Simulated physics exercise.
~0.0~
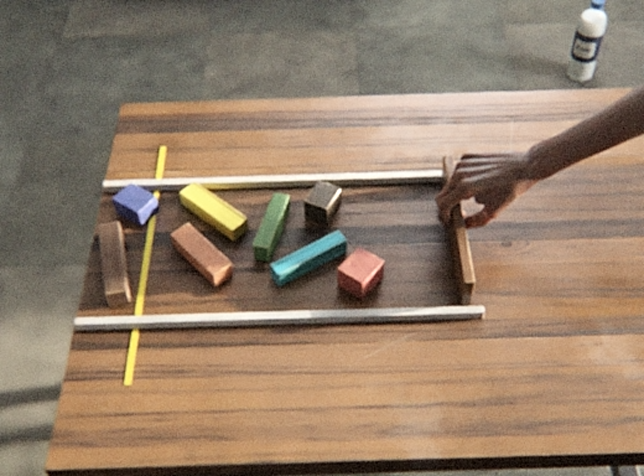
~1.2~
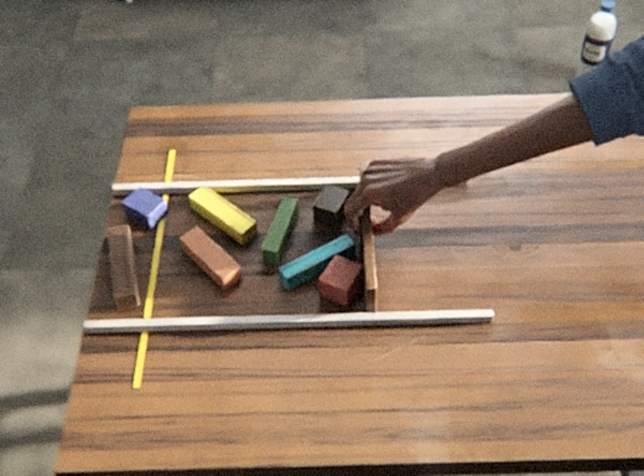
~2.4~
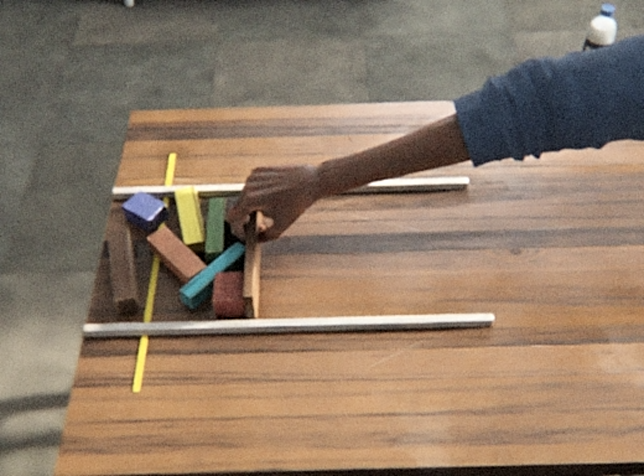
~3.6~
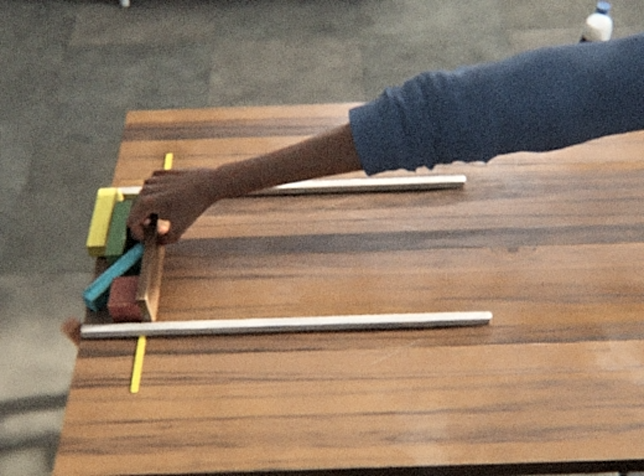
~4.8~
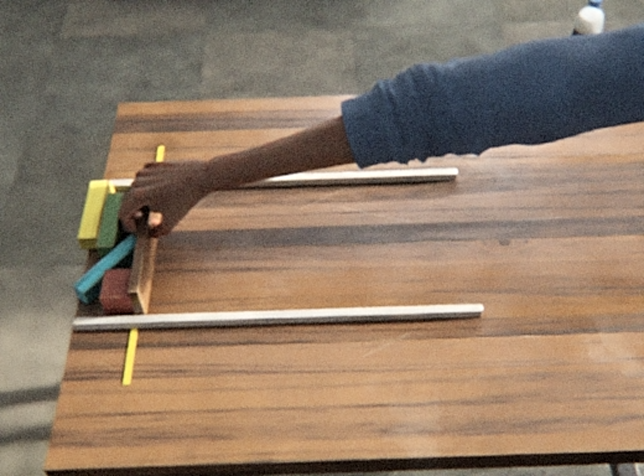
A hand swept a board leftward between two pale rails on a wooden table, bunching up the colourful blocks and sticks until it stopped near the yellow tape, with the blue block, orange bar and brown stick gone over the edge and others still crowded there.
